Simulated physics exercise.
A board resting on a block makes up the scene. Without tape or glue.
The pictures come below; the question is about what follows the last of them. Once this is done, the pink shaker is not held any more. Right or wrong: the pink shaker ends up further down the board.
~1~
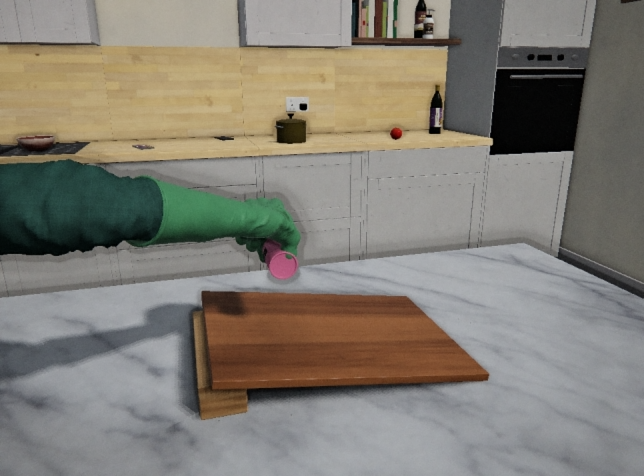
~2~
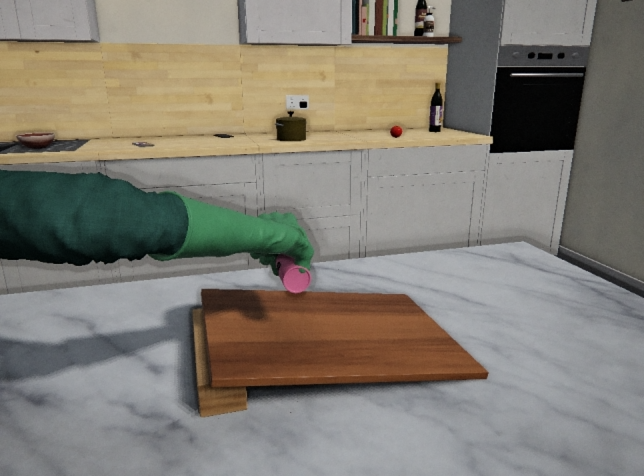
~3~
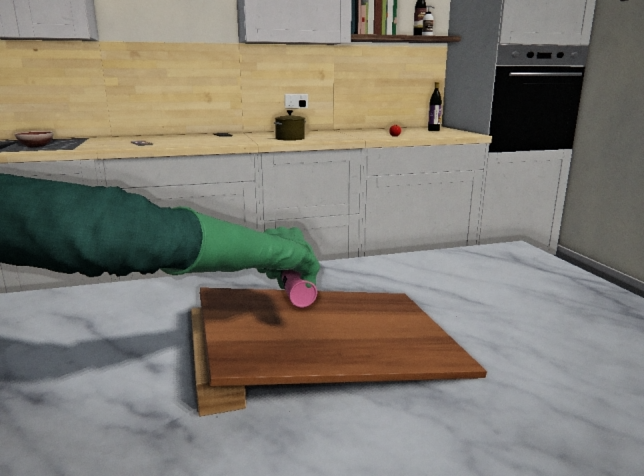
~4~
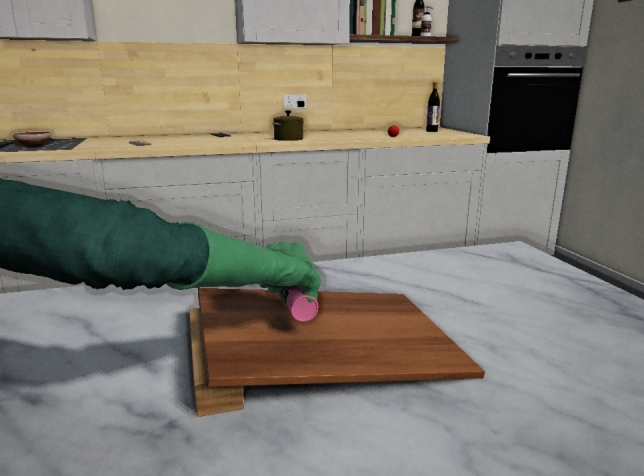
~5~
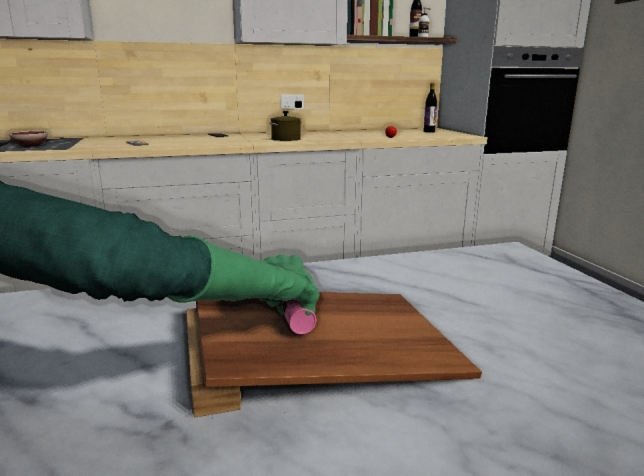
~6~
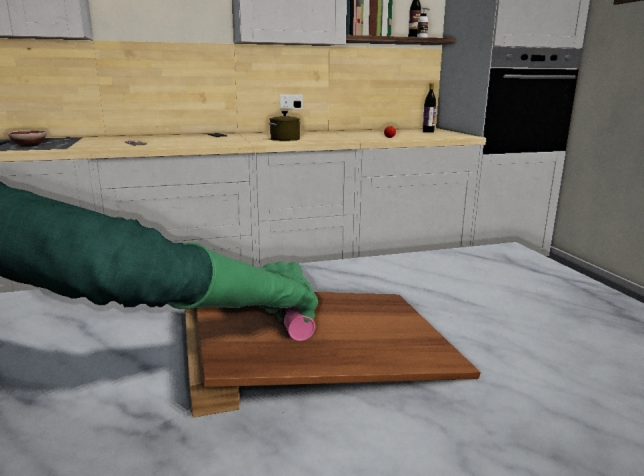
Right - it moves down the board.
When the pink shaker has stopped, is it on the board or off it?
In the end it goes over the edge.
Then, 1.00 s later than the last frame, pink shaker now off the board.
Then, 1.70 s later than the last frame, things are still on the move.
Then, 2.30 s later than the last frame, as before.
When it is over, off the board, pink shaker. The pink shaker goes downhill.
